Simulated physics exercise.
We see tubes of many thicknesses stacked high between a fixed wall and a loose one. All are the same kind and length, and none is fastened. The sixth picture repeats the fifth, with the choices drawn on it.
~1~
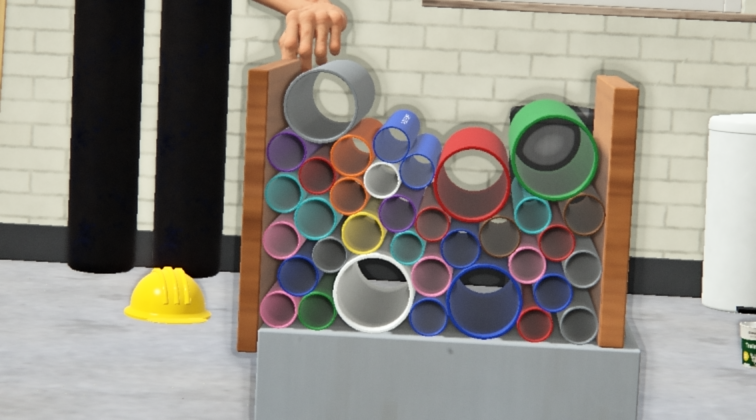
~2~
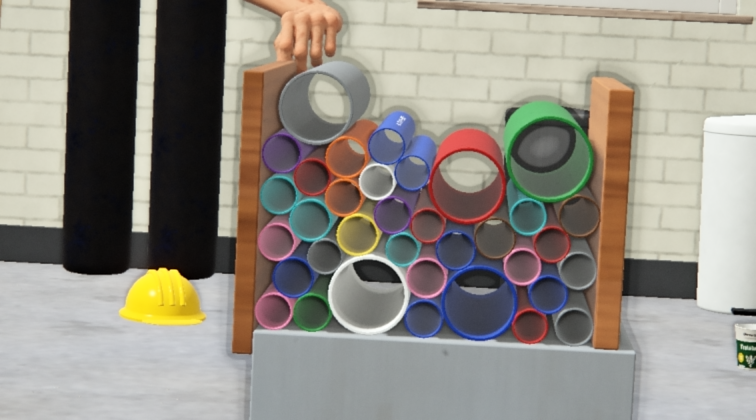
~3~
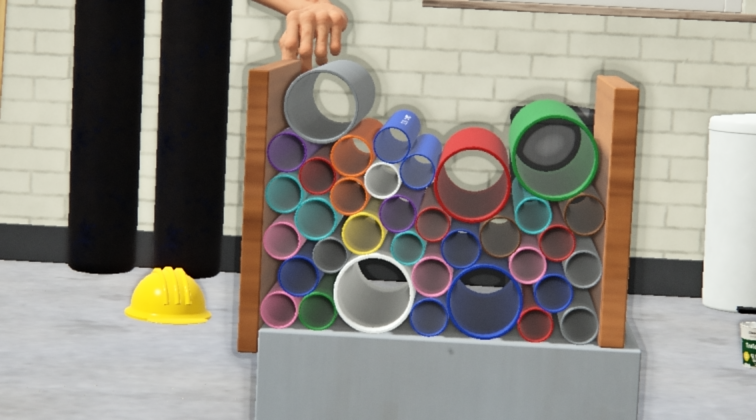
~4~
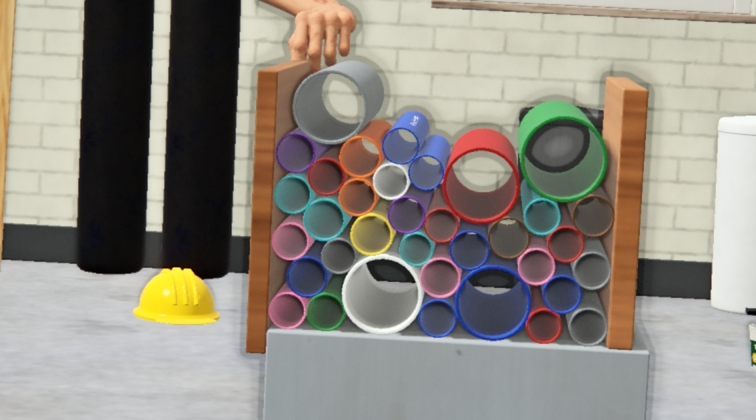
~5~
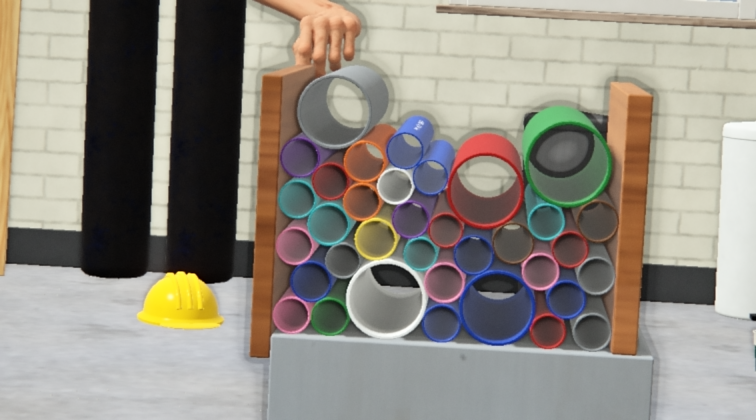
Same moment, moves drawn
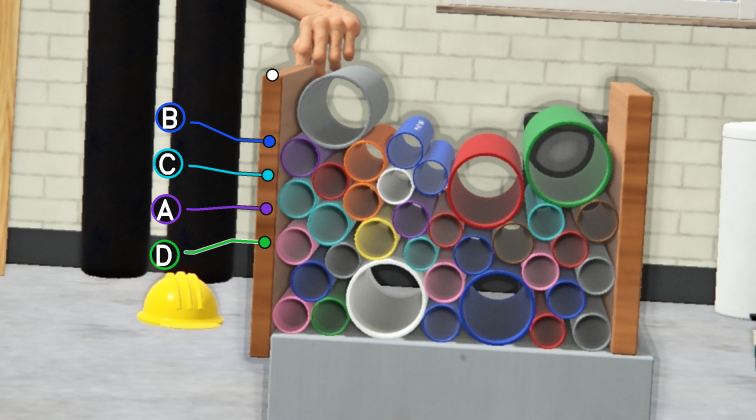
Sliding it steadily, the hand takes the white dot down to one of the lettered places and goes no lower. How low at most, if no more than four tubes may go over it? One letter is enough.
Stop at A.
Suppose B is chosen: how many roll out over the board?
With B, none.
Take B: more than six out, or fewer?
At B, fewer than six.
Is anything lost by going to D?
Yes, at D.
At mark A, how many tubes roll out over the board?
At A the number is two.
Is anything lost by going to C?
No.
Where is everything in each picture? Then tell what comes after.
In the first frame, a red tube (472, 185); a green tube (555, 158); side board (275, 193).
In the second frame, side board (270, 194).
In the third frame, a red tube (536, 325); a grey tube (331, 255).
In the fourth frame, a yellow tube (372, 235); a red tube (442, 225).
In the fifth frame, a red tube (485, 191); a green tube (569, 165); side board (288, 198).
On the marked copy, A at (267, 209); B at (270, 141); C at (268, 176); D at (265, 242); the white dot at (273, 75).
With A. Early on, top of the board (281, 138).
Further on, top of the board (278, 208).
At the end, top of the board (278, 209), two out over the board.
As for the rest, B none out over the board; C none out over the board; D five out over the board.
